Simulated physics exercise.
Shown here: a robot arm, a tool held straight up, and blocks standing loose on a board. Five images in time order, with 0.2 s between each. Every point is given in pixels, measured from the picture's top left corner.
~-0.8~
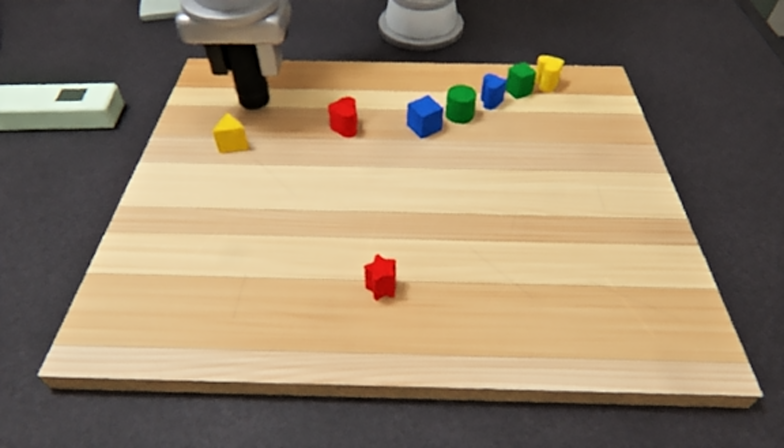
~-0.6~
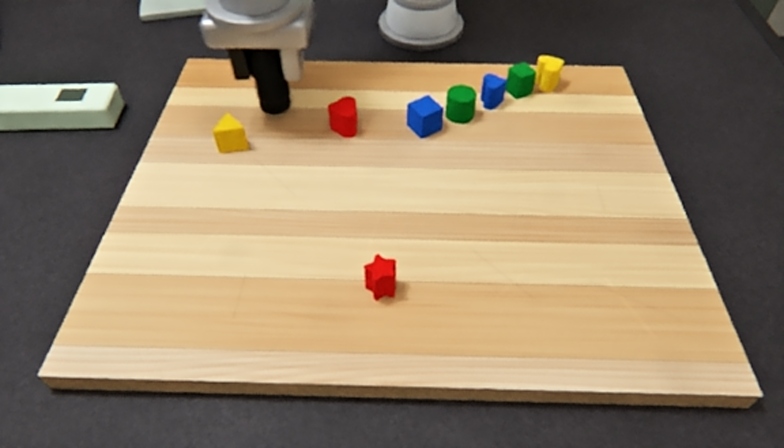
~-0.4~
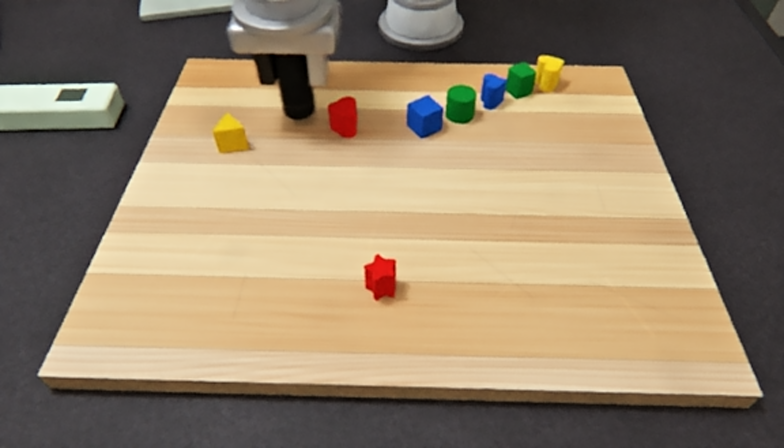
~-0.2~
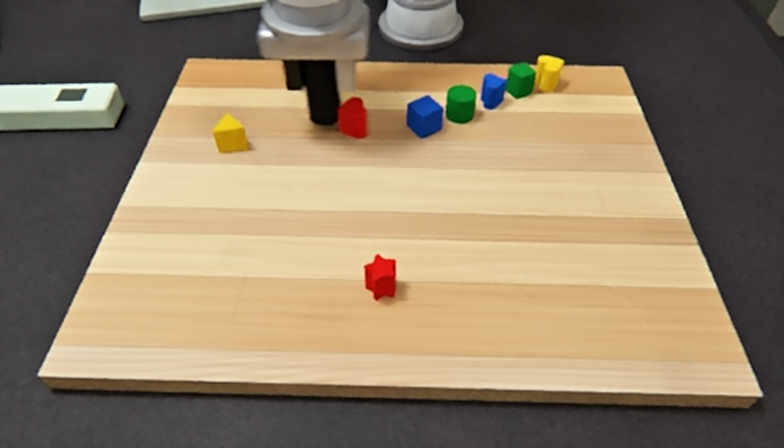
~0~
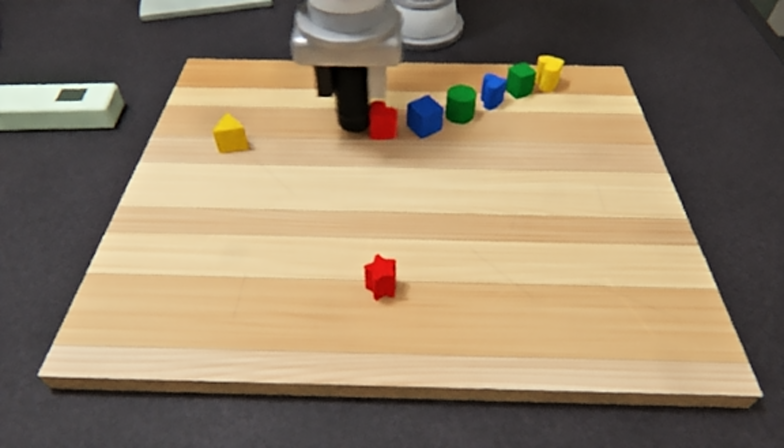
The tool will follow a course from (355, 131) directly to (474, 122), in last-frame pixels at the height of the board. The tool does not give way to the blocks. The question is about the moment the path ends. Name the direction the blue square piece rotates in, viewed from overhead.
Looking down, it rotates anti-clockwise.
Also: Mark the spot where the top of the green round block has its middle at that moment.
The middle of the upper face of the green round block will lie at about (495, 86) in the picture.
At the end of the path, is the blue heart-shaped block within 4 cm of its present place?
The answer is yes.
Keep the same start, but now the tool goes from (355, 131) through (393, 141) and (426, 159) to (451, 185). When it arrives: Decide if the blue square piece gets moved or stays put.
Shifted out of place.
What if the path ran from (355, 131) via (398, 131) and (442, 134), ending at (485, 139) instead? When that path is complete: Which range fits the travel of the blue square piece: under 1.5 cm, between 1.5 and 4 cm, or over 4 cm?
Distance: Above 4 cm.
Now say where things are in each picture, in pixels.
Lower end of the tool at (255, 101), tops of blocks, red heart-shaped block at (344, 106), blue square piece at (426, 105), green round block at (462, 93), blue heart-shaped block at (494, 80), in the first picture.
Tool at (276, 105), blocks as before, in the second picture.
Tool at (299, 111), blocks as before, in the third picture.
Tool at (326, 116), red heart-shaped block at (354, 107), in the fourth picture.
Tool at (354, 123), red heart-shaped block at (382, 110), blue square piece at (426, 105), green round block at (462, 93), blue heart-shaped block at (494, 80), in the fifth picture.
What follows on the original path. One third of the way, tool at (395, 119); red heart-shaped block at (423, 110), turned 15° clockwise; blue square piece at (444, 103); green round block at (465, 92).
Two thirds of the way, tool at (436, 116); red heart-shaped block at (457, 117), turned 35° clockwise; blue square piece at (475, 104), turned 10° anticlockwise; green round block at (486, 88); blue heart-shaped block at (501, 78), turned 30° anticlockwise.
At the end, tool at (475, 113); red heart-shaped block at (463, 119), turned 75° clockwise; blue square piece at (505, 108), turned 25° anticlockwise; green round block at (495, 86); blue heart-shaped block at (505, 74), turned 50° anticlockwise.
